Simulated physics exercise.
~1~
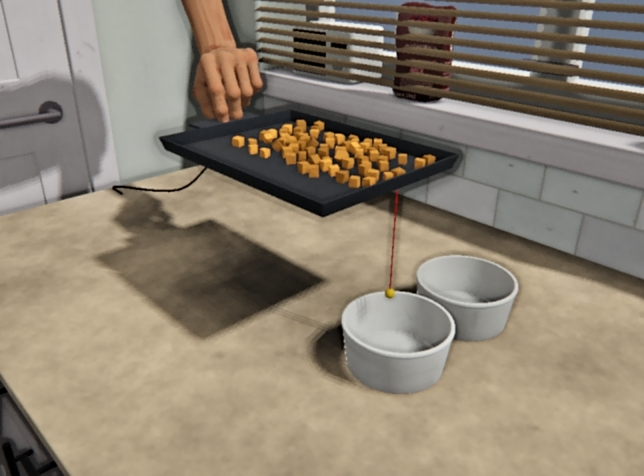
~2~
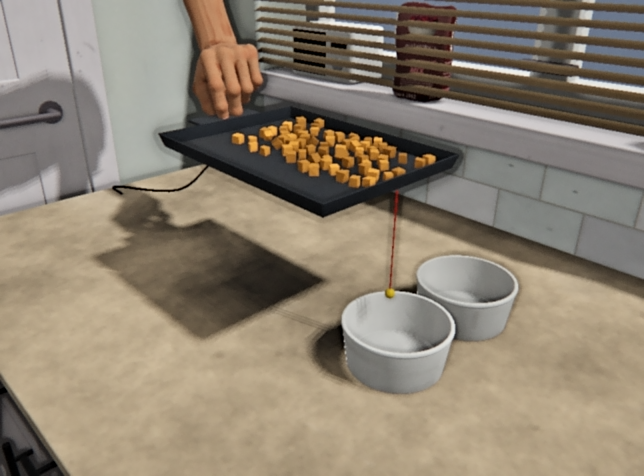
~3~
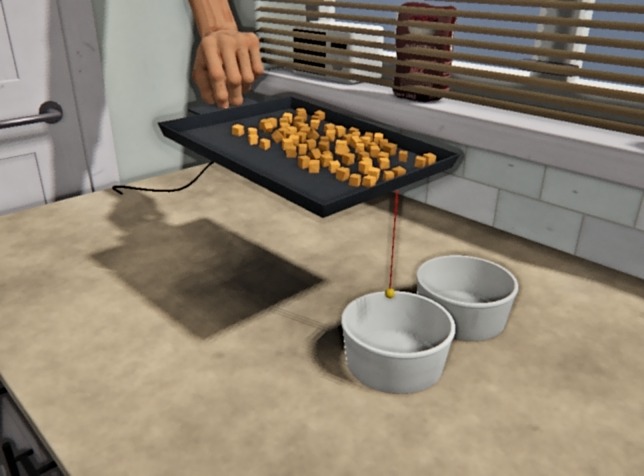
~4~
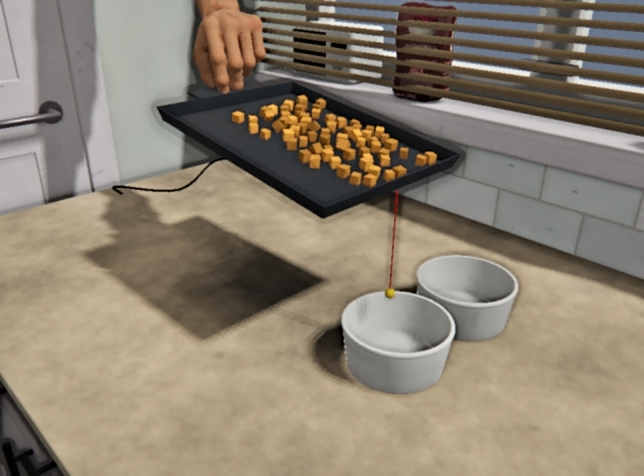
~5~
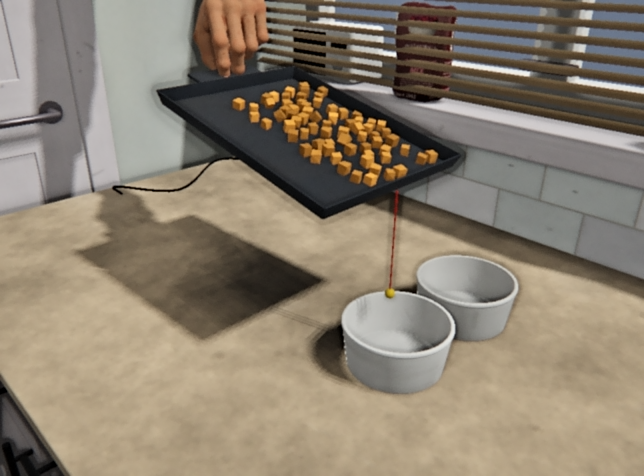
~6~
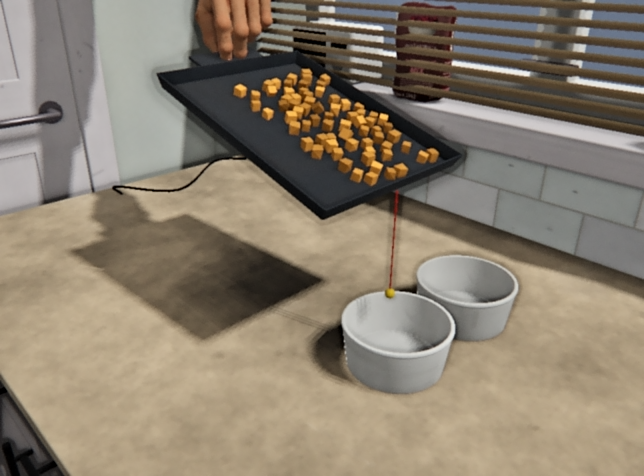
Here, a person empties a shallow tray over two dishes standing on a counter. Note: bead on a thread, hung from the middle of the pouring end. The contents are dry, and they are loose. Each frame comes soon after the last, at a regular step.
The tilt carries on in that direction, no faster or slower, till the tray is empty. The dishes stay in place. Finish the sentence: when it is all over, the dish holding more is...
The left one.
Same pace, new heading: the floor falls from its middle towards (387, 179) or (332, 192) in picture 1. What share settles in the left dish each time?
20 % and 30 %.
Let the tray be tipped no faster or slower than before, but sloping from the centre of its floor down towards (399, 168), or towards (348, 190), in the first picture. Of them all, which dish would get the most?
First case: The dish at right. Second case: The dish at left.
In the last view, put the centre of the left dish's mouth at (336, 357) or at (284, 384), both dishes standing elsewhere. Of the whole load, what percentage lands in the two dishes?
60 and 40 in a hundred, in turn.
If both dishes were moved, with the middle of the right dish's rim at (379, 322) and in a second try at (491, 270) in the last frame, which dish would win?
For the first place, the dish on the right side; for the second, the dish on the left side.
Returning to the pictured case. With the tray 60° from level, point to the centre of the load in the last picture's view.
Its middle sits at about pixel (401, 162).
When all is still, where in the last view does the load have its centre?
(417, 359).
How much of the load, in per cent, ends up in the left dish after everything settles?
I'd put that share near 50 per cent.
Just after the last frame, tray tipped steeply; almost all on the tray; just a few in the air.
A moment on, tray tipped right over; almost all on the tray; about a tenth in the left dish; just a few in the right dish; just a few outside both; just a few in the air.
Further on, tray tipped past a quarter turn; roughly half in the left dish; about a tenth in the right dish; roughly half outside both.
When it is over, tray tipped past a quarter turn; roughly half in the left dish; about a tenth in the right dish; roughly half outside both.
